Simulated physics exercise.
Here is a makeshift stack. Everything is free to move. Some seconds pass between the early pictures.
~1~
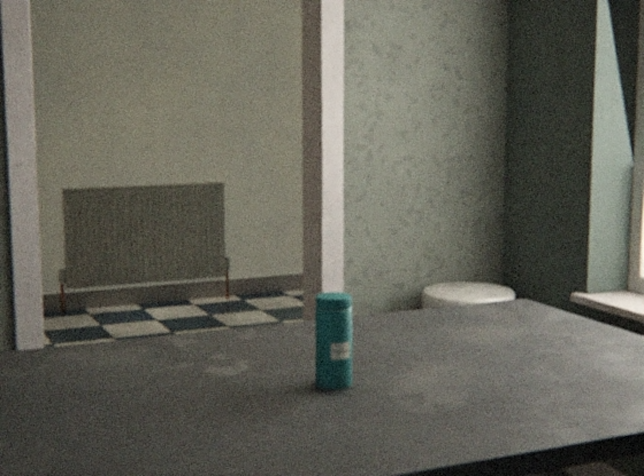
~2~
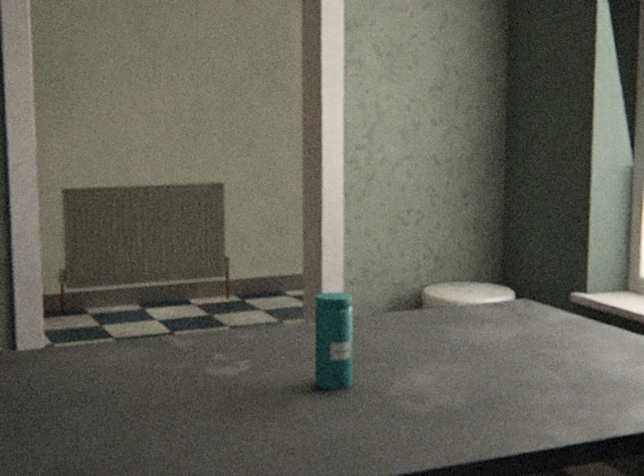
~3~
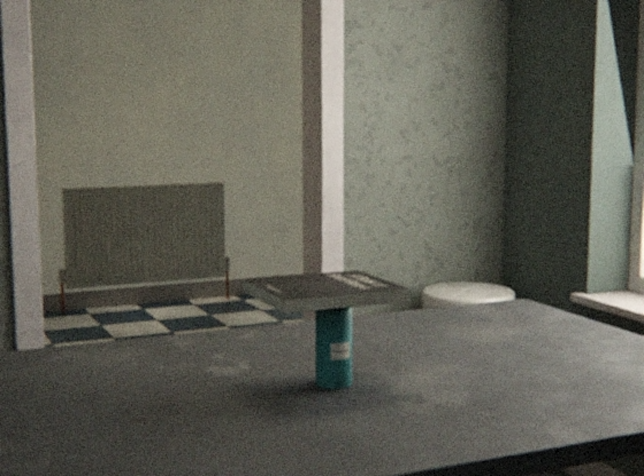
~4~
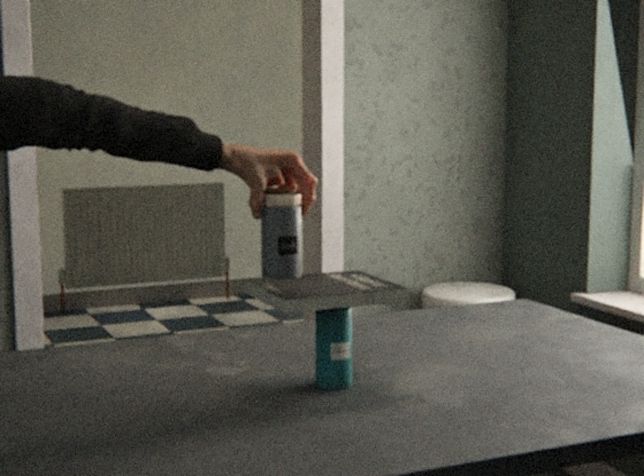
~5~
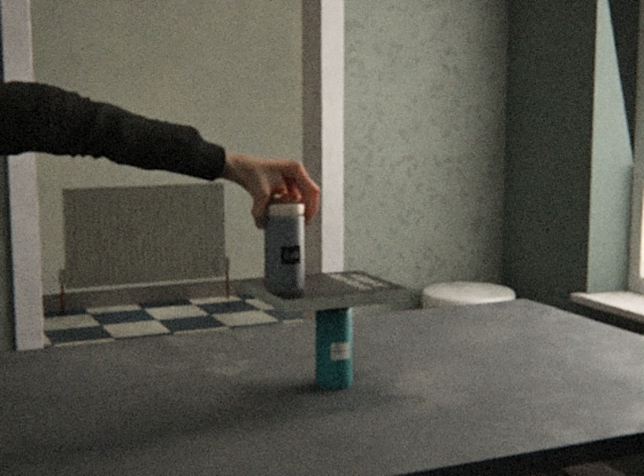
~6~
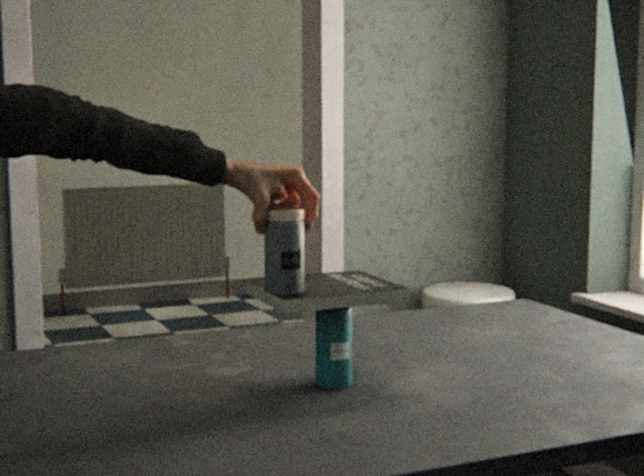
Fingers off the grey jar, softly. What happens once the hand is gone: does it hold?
It gives way.
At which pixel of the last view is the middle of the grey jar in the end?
At about (231, 391).
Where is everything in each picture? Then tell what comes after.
In the first picture, the last thing is not in view yet; turquoise jar (334, 340).
In the second picture, the last thing is not in view yet; turquoise jar (334, 340).
In the third picture, the last thing is not in view yet; turquoise jar (334, 340).
In the fourth picture, still above its spot; grey jar (281, 235); turquoise jar (334, 340).
In the fifth picture, still above its spot; grey jar (284, 245); turquoise jar (334, 340).
In the sixth picture, in place under the hand; grey jar (284, 250); turquoise jar (334, 340).
Then, 0.40 s later than the last frame, grey jar and black book now fallen.
Then, 0.60 s later than the last frame, things are still on the move.
When it is over, fallen, grey jar and black book; turquoise jar as before. End places, in pixels of the last picture, grey jar near (231, 391). The stack loses its balance.
